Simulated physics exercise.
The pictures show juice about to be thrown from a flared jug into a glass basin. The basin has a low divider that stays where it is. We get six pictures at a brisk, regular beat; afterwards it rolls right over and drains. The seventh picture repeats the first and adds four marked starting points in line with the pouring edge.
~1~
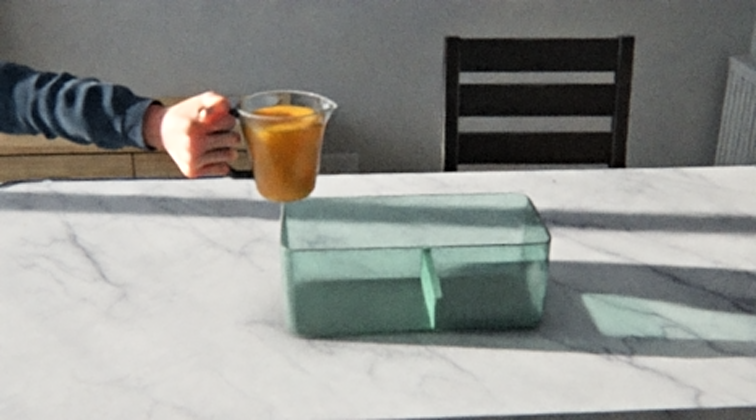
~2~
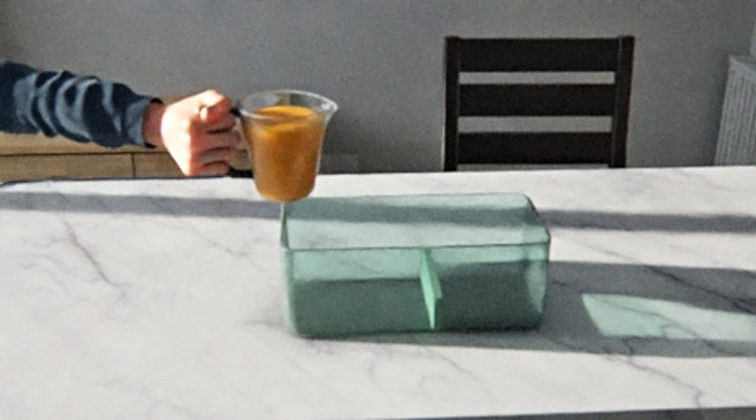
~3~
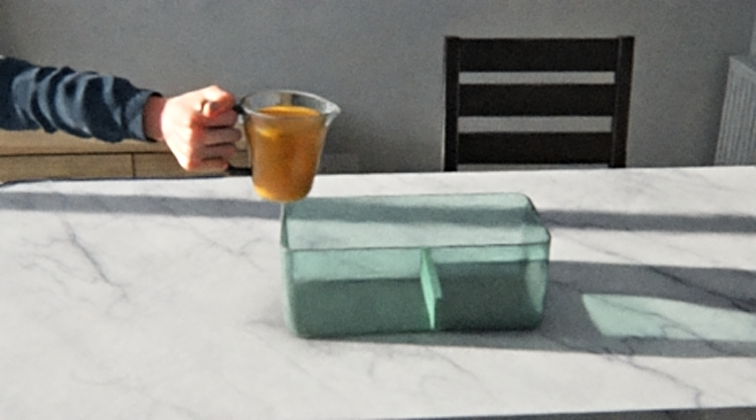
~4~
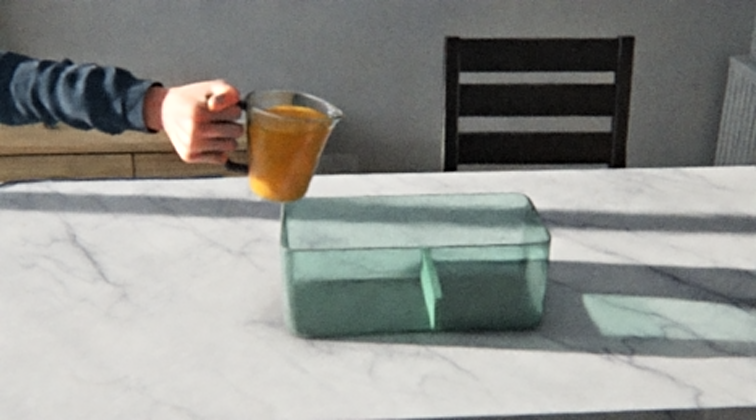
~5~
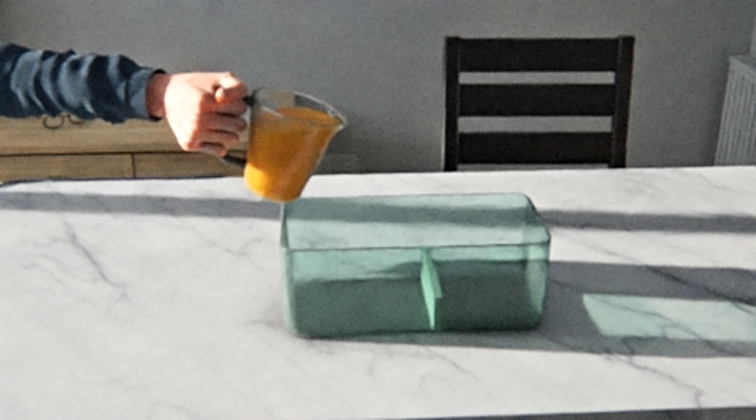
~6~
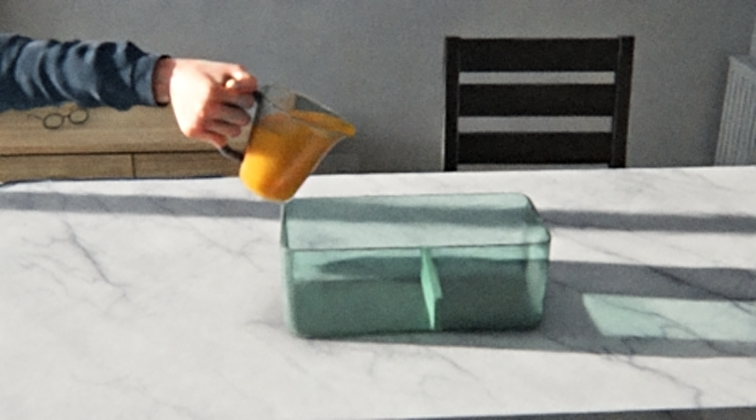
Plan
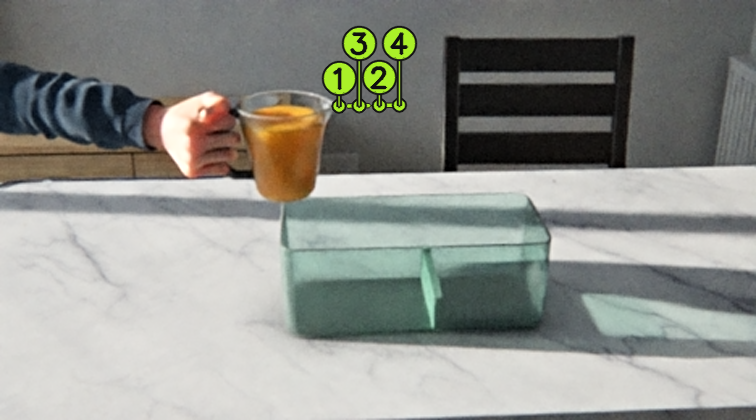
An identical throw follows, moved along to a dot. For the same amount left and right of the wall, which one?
It is 2.
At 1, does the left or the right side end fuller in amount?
The left one.
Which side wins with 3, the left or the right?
More ends on the left.
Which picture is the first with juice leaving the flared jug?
Picture 6.
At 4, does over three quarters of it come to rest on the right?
Yes.
In lime, 1 at (339, 106); 2 at (379, 105); 3 at (359, 105); 4 at (399, 105).
With 1, about 94 % ends left of the wall and 5 % right of it.
With 2, about 44 % ends left of the wall and 55 % right of it.
With 3, about 90 % ends left of the wall and 9 % right of it.
With 4, about 6 % ends left of the wall and 93 % right of it.
